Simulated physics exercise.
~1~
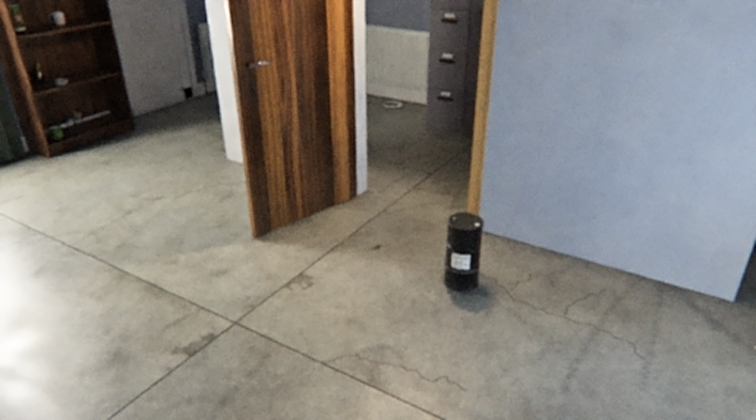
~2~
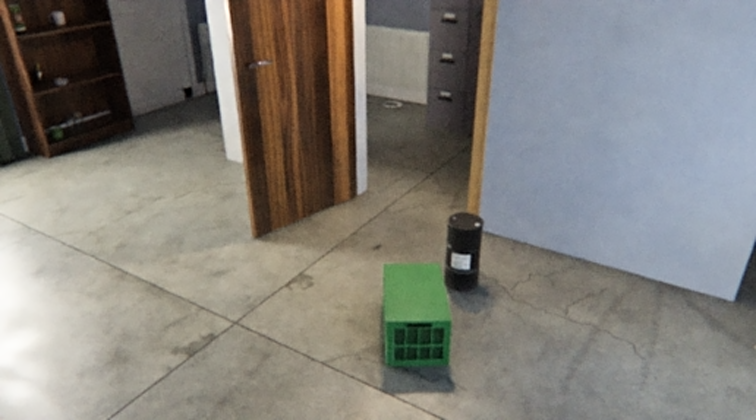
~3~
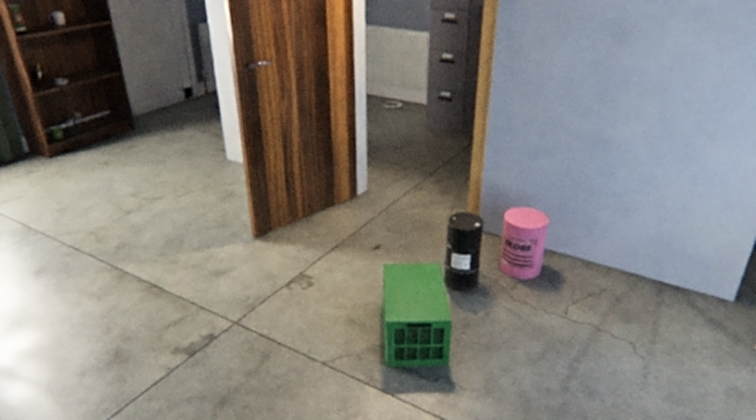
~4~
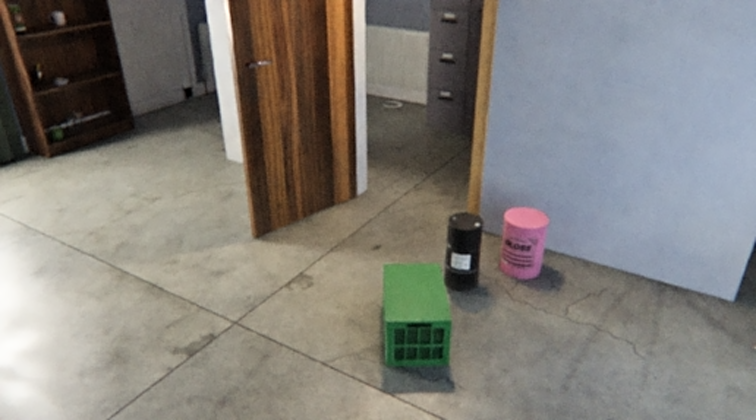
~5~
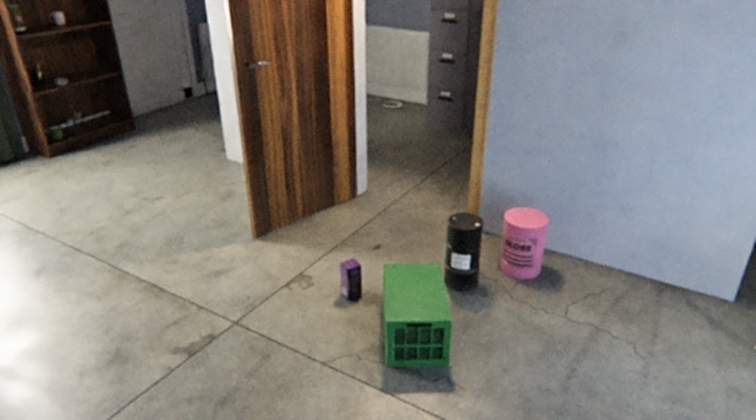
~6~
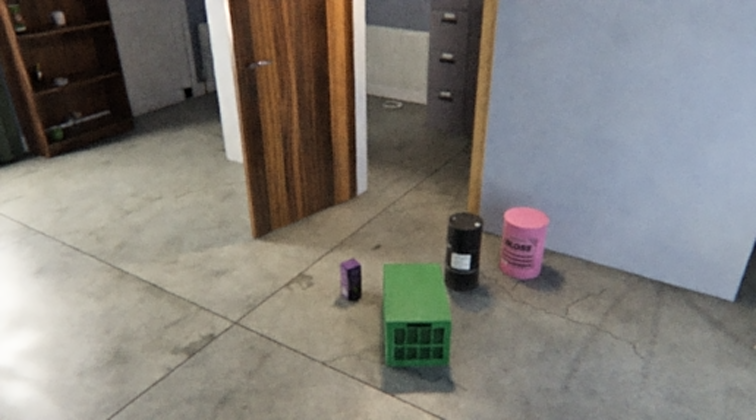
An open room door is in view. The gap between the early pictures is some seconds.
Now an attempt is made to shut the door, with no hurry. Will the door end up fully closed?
It touches the doorframe.
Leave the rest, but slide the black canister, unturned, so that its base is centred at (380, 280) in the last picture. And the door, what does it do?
In the end the door swings completely to.
Then, 0.70 s on from there, door 79° open.
Then, 1.10 s on from there, door 52° open.
Then, 1.60 s on from there, door 15° open.
In the end, door 0° open; all 4 unmoved. At the end, from the last picture's camera, purple carton near (351, 279).
